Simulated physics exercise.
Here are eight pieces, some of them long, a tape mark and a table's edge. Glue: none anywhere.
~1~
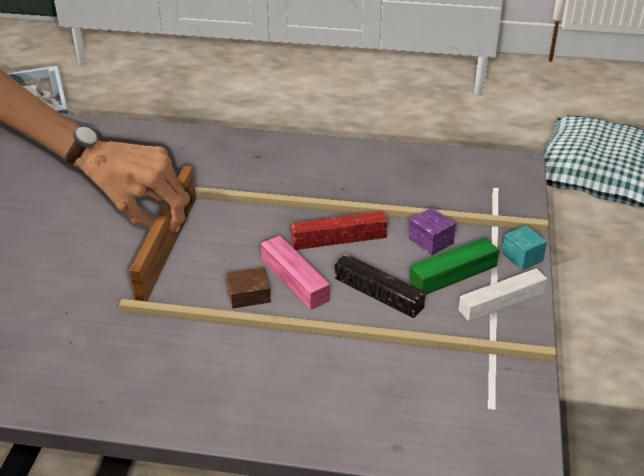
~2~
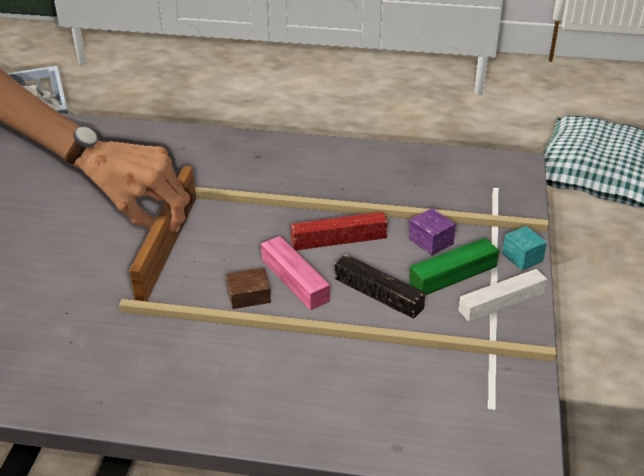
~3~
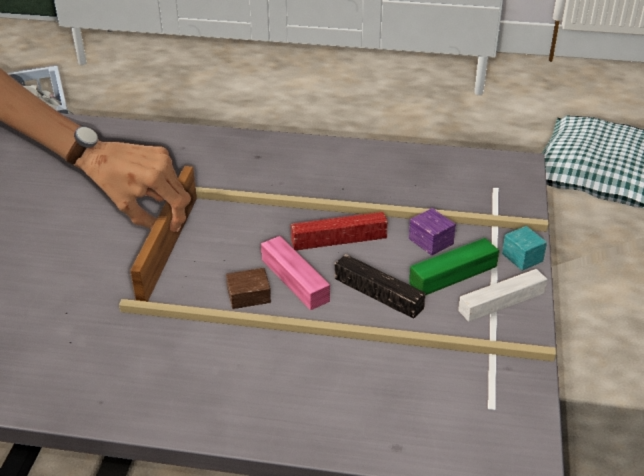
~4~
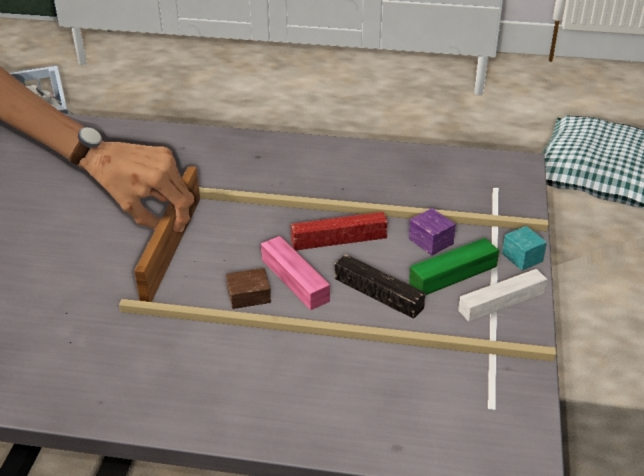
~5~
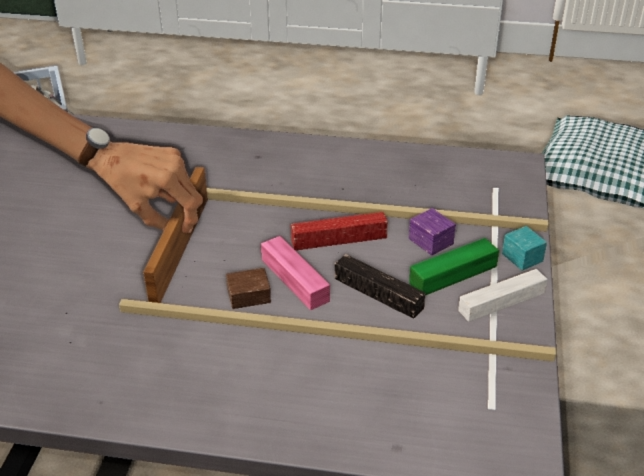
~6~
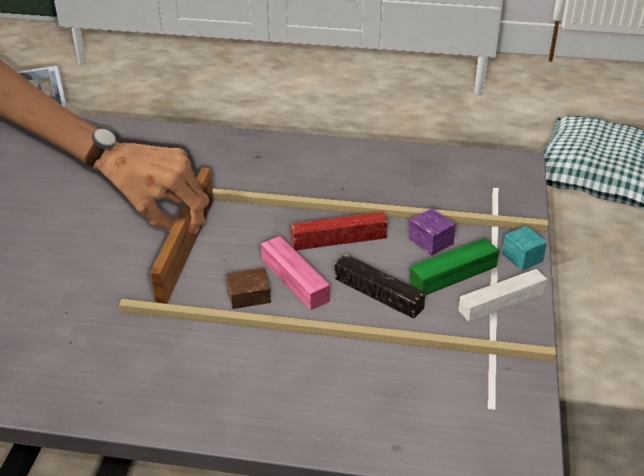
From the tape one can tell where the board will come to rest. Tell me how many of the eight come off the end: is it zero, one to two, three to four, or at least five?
It is three to four.
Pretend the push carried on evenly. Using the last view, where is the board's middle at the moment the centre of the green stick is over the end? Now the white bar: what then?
Estimated middle: (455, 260), and (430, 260) for the other.
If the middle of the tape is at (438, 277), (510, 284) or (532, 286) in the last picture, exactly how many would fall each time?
The counts: 1, 5 and 7.
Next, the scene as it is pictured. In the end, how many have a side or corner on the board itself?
3 end up touching it.
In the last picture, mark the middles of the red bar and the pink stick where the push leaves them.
I'd say approximately (536, 240) and then (534, 299).
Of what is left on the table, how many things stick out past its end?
The number overhanging is 4.
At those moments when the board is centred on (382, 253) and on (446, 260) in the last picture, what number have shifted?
At the first place 8, at the second 8.
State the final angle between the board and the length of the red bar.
Some 45 degrees.
Soon after, none off yet; turquoise block at rest near (524, 248); white bar at rest near (503, 295); green stick at rest near (454, 266).
At rest, the number that fall off is three or four; fallen, green stick, white bar and turquoise block.
